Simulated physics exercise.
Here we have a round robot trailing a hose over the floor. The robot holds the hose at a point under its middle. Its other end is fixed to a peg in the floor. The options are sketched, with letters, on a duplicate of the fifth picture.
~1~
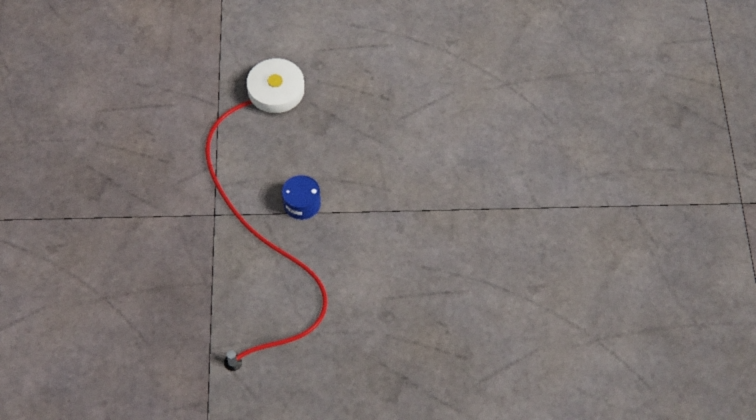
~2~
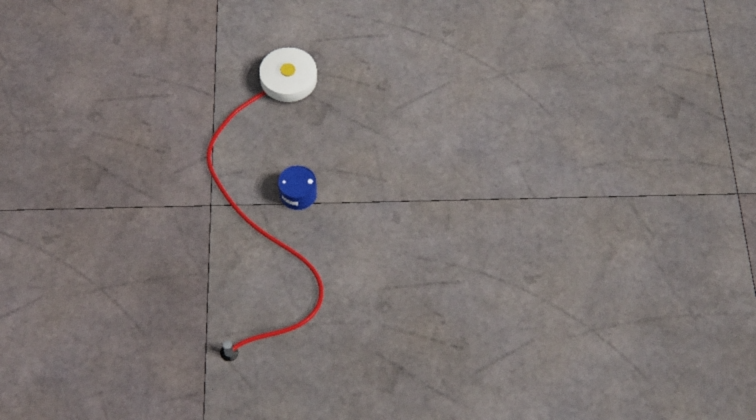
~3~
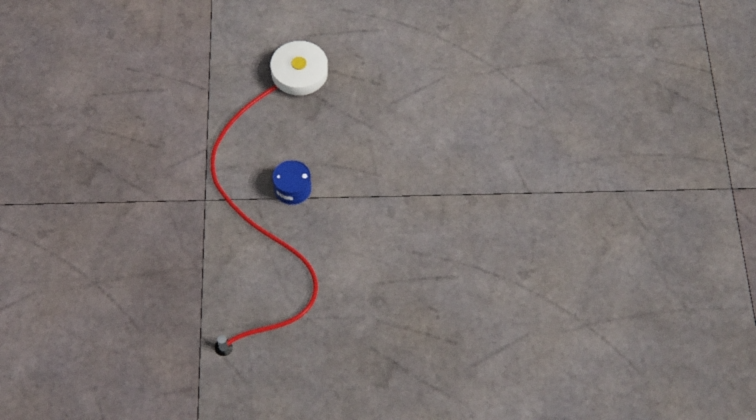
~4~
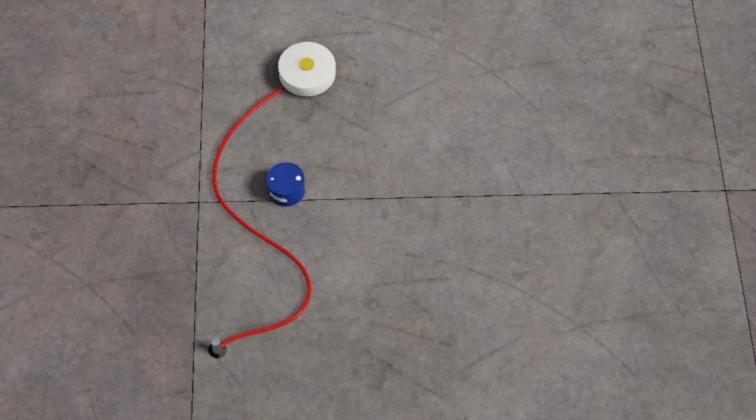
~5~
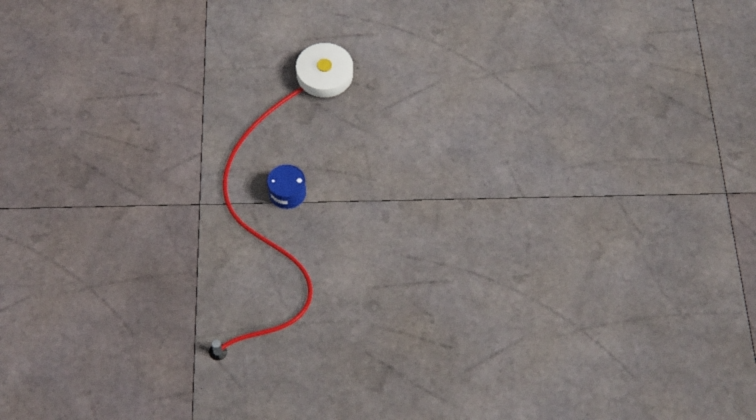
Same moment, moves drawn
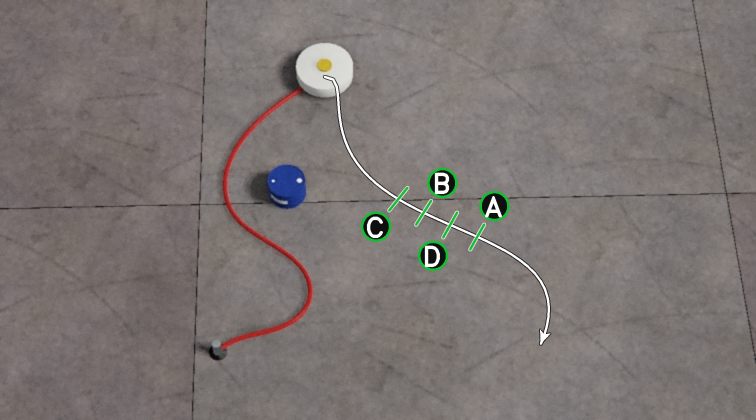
A round white robot with a yellow spot on top edged a short way to the right across the gray floor, dragging the upper part of its curving red hose past a still blue tub.
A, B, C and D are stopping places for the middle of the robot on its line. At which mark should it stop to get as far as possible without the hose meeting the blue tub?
Mark C.
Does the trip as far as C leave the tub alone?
For that mark, yes.
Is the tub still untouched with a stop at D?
No.
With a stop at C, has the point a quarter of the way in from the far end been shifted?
No.
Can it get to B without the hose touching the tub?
For that mark, no.
On the marked copy, A at (477, 237); B at (424, 213); C at (398, 199); D at (450, 225); the route from (325, 77) via (424, 213) to (541, 344).
Following C. Soon after the start, robot (340, 114), middle of the hose (244, 226).
Later, robot (360, 162), middle of the hose (244, 226).
In the end, robot (399, 194), middle of the hose (244, 226); nothing has been touched.
As for the rest, A brings the hose against the tub; B brings the hose against the tub; D brings the hose against the tub.
